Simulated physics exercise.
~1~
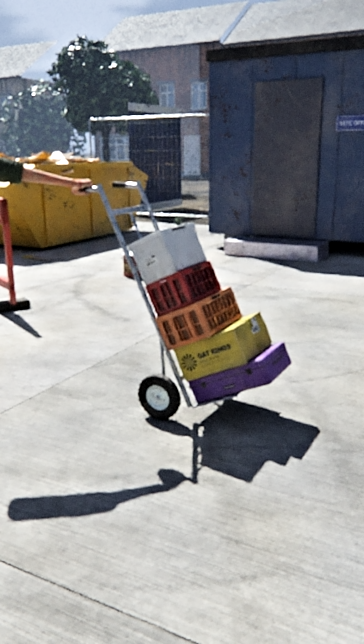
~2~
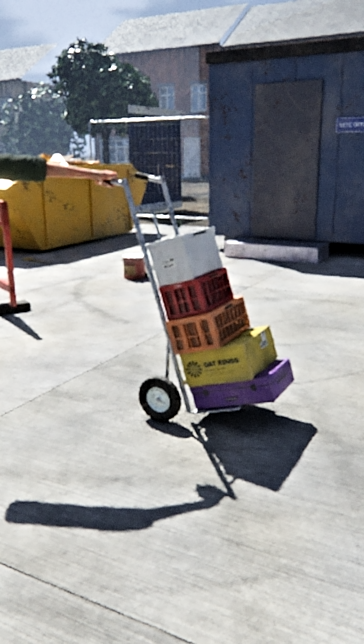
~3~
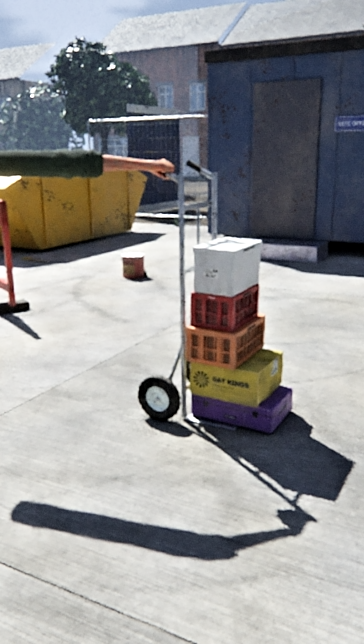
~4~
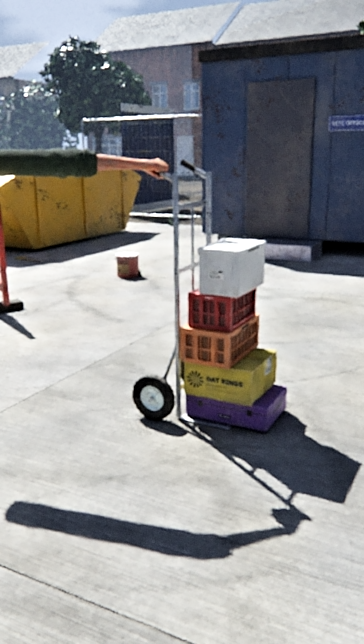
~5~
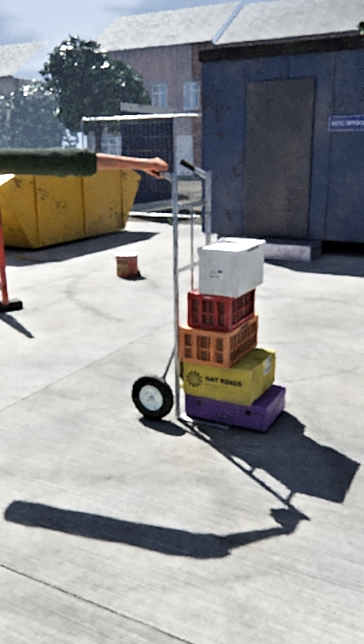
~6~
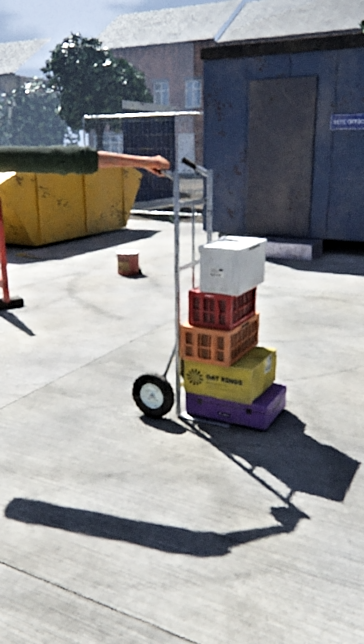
A sack truck stacked with five boxes and crates leans back to the left in a sunlit concrete yard, seen from the side by a slightly swaying camera. From the bottom up, the pile is purple, yellow, orange, red and white, with a yellow skip behind on the left and a dark blue-grey shed on the right. An outstretched arm in a dark green sleeve grips the handle and swings the truck upright, carrying the load to the right. The base meets the ground and the truck stops. The arm stays at the handle while all five items remain stacked, the white one on top.
